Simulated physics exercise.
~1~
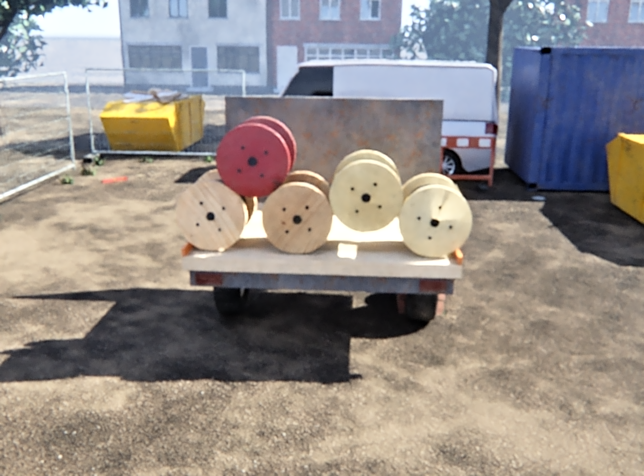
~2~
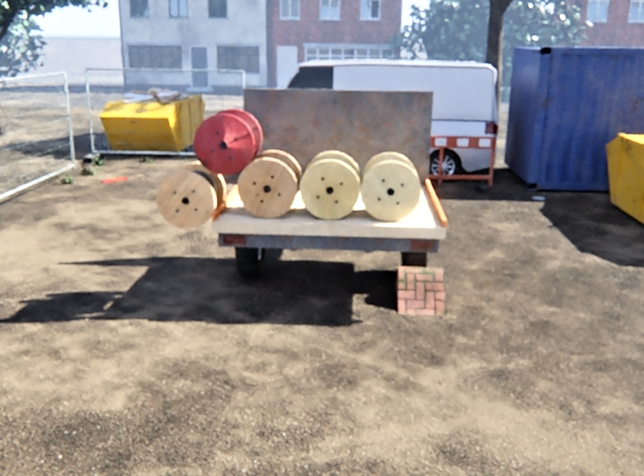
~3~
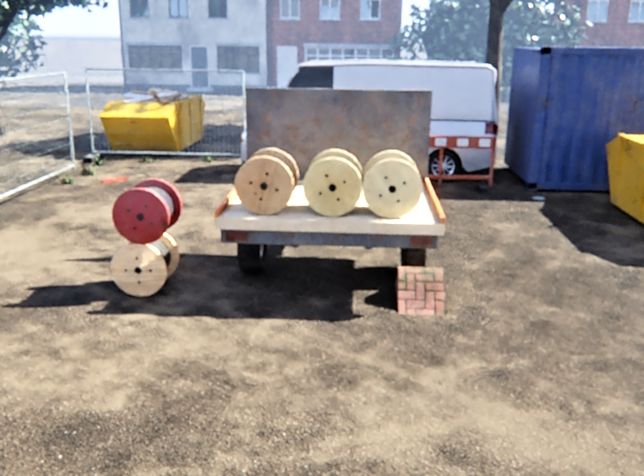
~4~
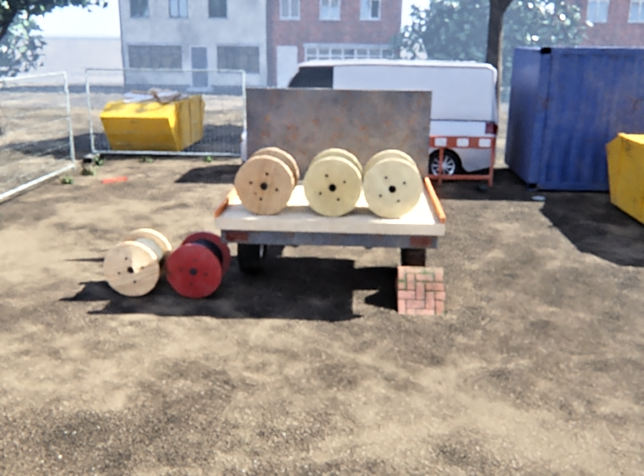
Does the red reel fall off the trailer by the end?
Yes, the red reel goes over the left side and ends up on the ground, between a pale reel and the trailer.
